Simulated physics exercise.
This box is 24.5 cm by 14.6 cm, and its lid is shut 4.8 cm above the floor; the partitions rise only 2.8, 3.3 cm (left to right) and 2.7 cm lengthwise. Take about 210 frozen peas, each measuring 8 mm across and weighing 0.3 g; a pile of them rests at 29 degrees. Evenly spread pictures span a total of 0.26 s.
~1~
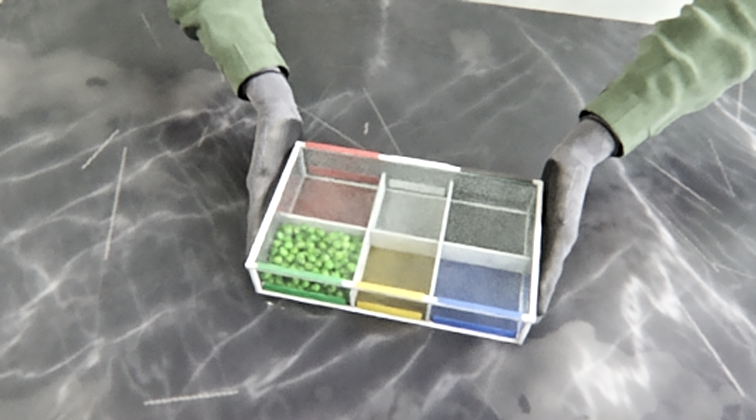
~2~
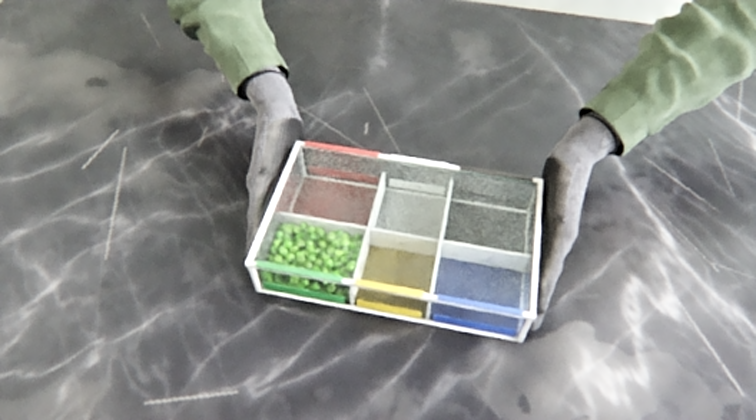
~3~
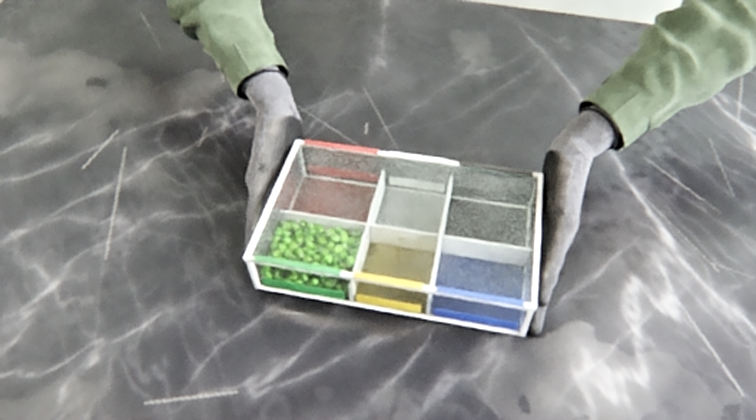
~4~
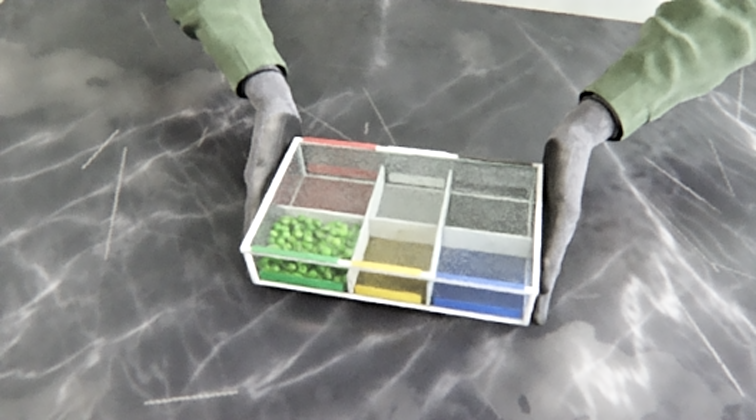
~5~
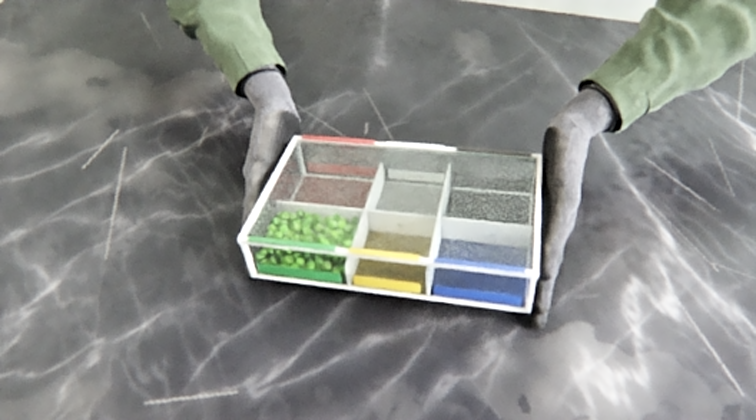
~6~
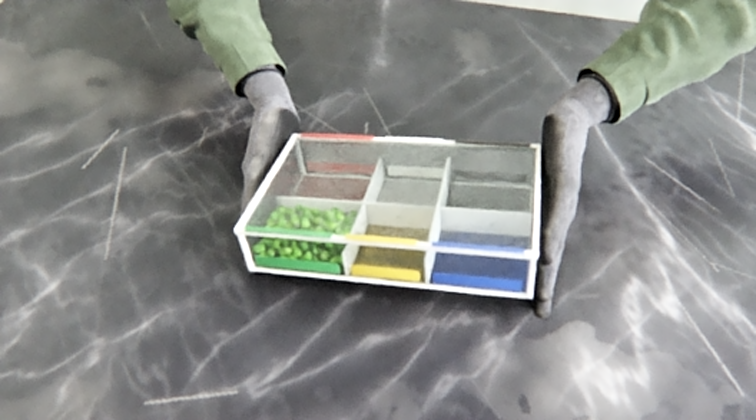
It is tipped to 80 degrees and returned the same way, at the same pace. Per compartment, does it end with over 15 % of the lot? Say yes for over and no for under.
Red: Yes; blue: No; green: Yes; yellow: No; white: No; black: No.
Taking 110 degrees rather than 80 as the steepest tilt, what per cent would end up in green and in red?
Shares: Green 30 and red 70, in per cent.
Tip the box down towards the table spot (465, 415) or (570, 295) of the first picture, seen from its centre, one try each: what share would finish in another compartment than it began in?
The share comes to roughly 15 in a hundred, then roughly 55 in a hundred.
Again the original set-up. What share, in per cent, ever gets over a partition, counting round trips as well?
Roughly 40 %.
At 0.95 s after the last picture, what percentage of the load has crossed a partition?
At that instant it's around 25 per cent.
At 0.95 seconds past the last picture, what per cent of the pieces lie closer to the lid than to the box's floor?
Share: Approx. 40 %.
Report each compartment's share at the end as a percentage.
Red: 40 %, blue: 0 %, green: 60 %, yellow: 0 %, white: 0 %, black: 0 %.
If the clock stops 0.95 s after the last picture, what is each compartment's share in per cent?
Red 25; blue 0; green 75; yellow 0; white 0; black 0.
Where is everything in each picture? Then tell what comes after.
In the first picture, box tilt 0 degrees, front corners at (252, 264) and (529, 317); green 100 %.
In the second picture, box tilt 1 degrees, front corners at (252, 262) and (530, 314).
In the third picture, box tilt 3 degrees, front corners at (250, 257) and (531, 305), lowest corner left back.
In the fourth picture, box tilt 7 degrees, front corners at (247, 248) and (532, 289), lowest corner left back.
In the fifth picture, box tilt 11 degrees, front corners at (244, 239) and (533, 272), lowest corner left back.
In the sixth picture, box tilt 15 degrees, front corners at (241, 229) and (533, 253), lowest corner left back; green 100 %.
Then, 0.95 s after the last picture, tilt 80 degrees; red 25 %, green 75 %.
Then, 1.59 s after the last picture, tilt 35 degrees; red 40 %, green 60 %.
Then, 2.27 s after the last picture, tilt 0 degrees; red 40 %, green 60 %.
In the end, red 40 %, blue 0 %, green 60 %, yellow 0 %, white 0 %, black 0 %.
